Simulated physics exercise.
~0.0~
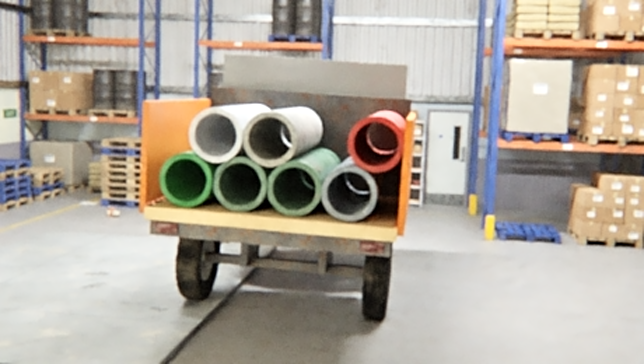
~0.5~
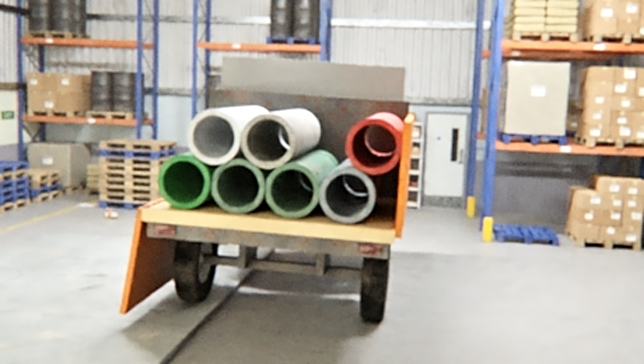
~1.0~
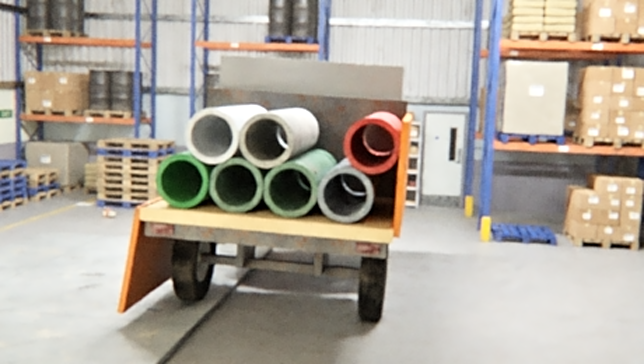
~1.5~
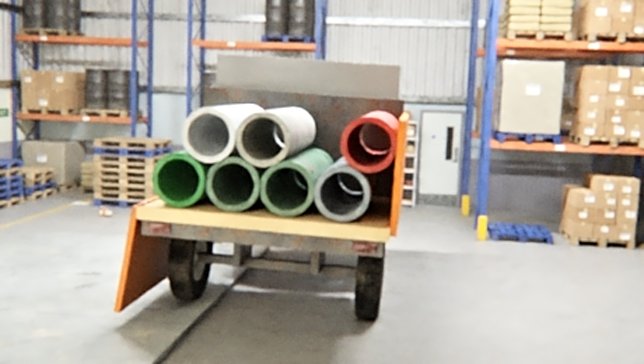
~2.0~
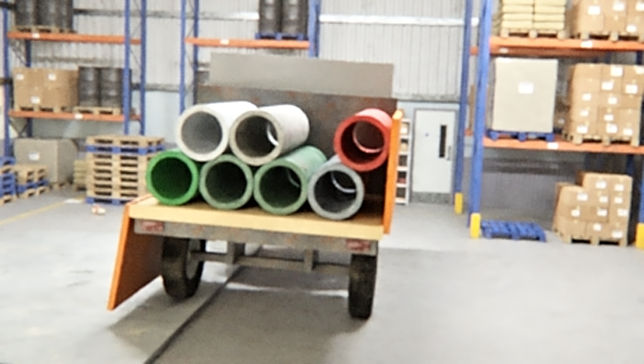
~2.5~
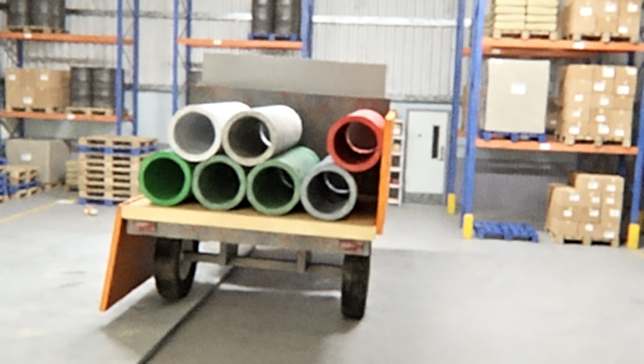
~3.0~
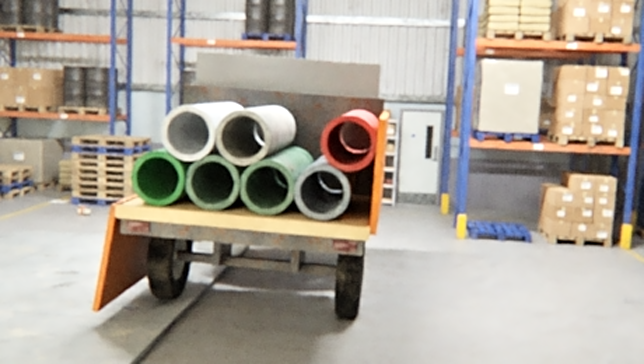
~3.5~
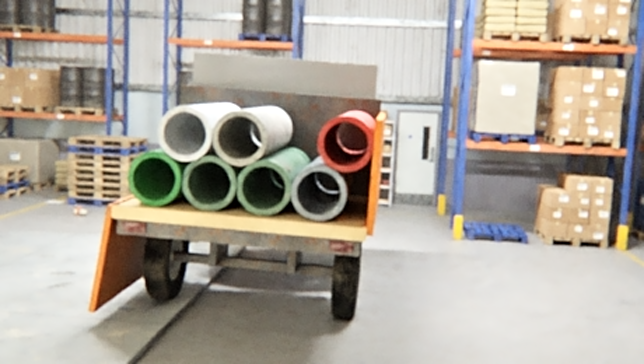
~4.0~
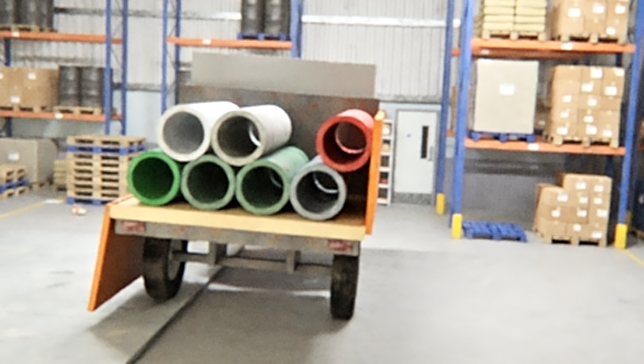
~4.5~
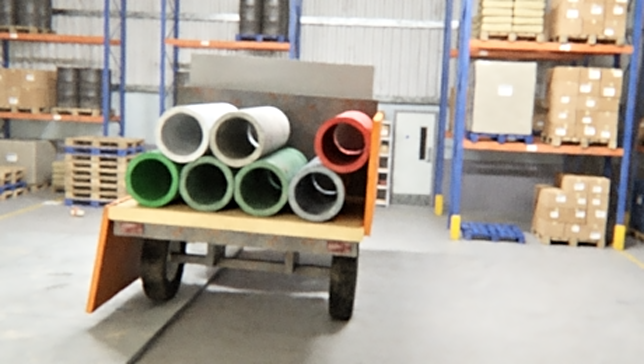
The video shows concrete pipes, one green and one red, stacked end-on across a flatbed parked in a warehouse. The left side board drops open and hangs down while the camera pans slightly right, and the pipes stay in place, with none leaving the deck.
